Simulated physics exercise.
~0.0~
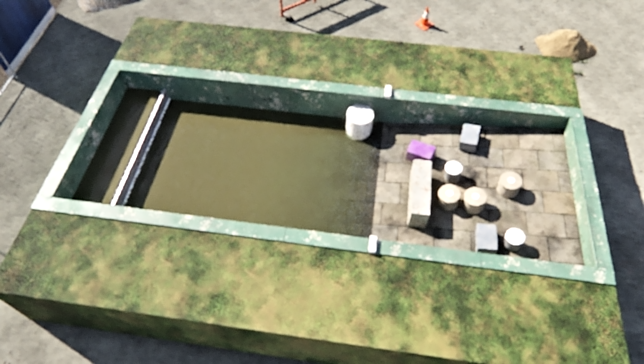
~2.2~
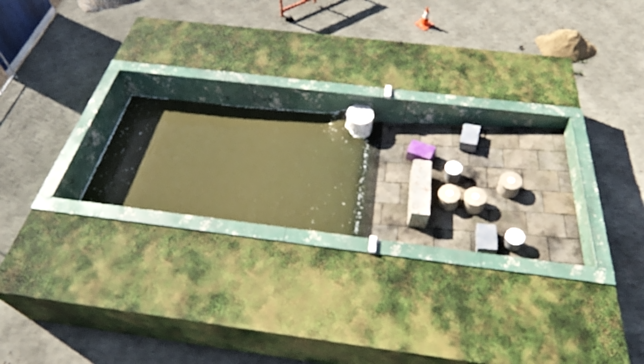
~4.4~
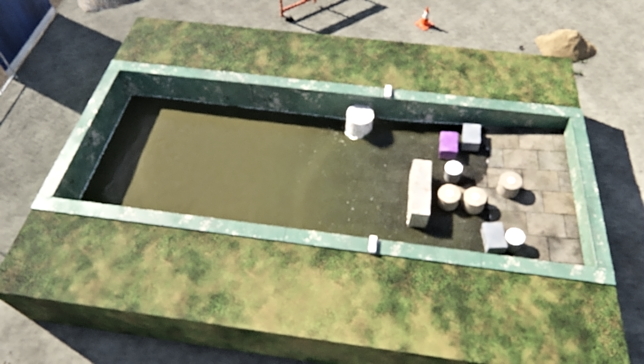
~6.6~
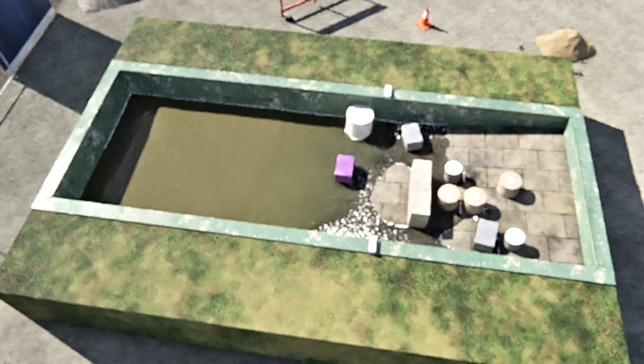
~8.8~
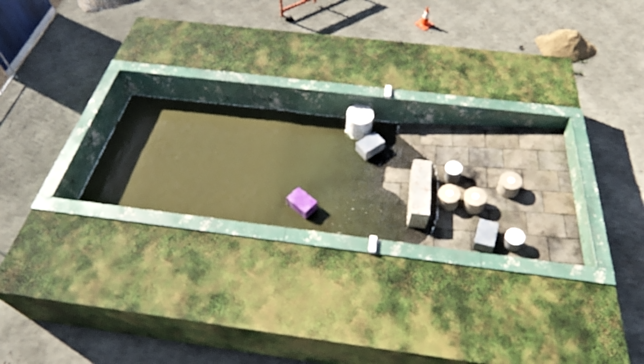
A purple crate was nudged right when water surged up the paved end of a green-walled basin, then it drifted back left with the retreating water and ended up floating, while a pale box also slid left to rest beside a white tub.
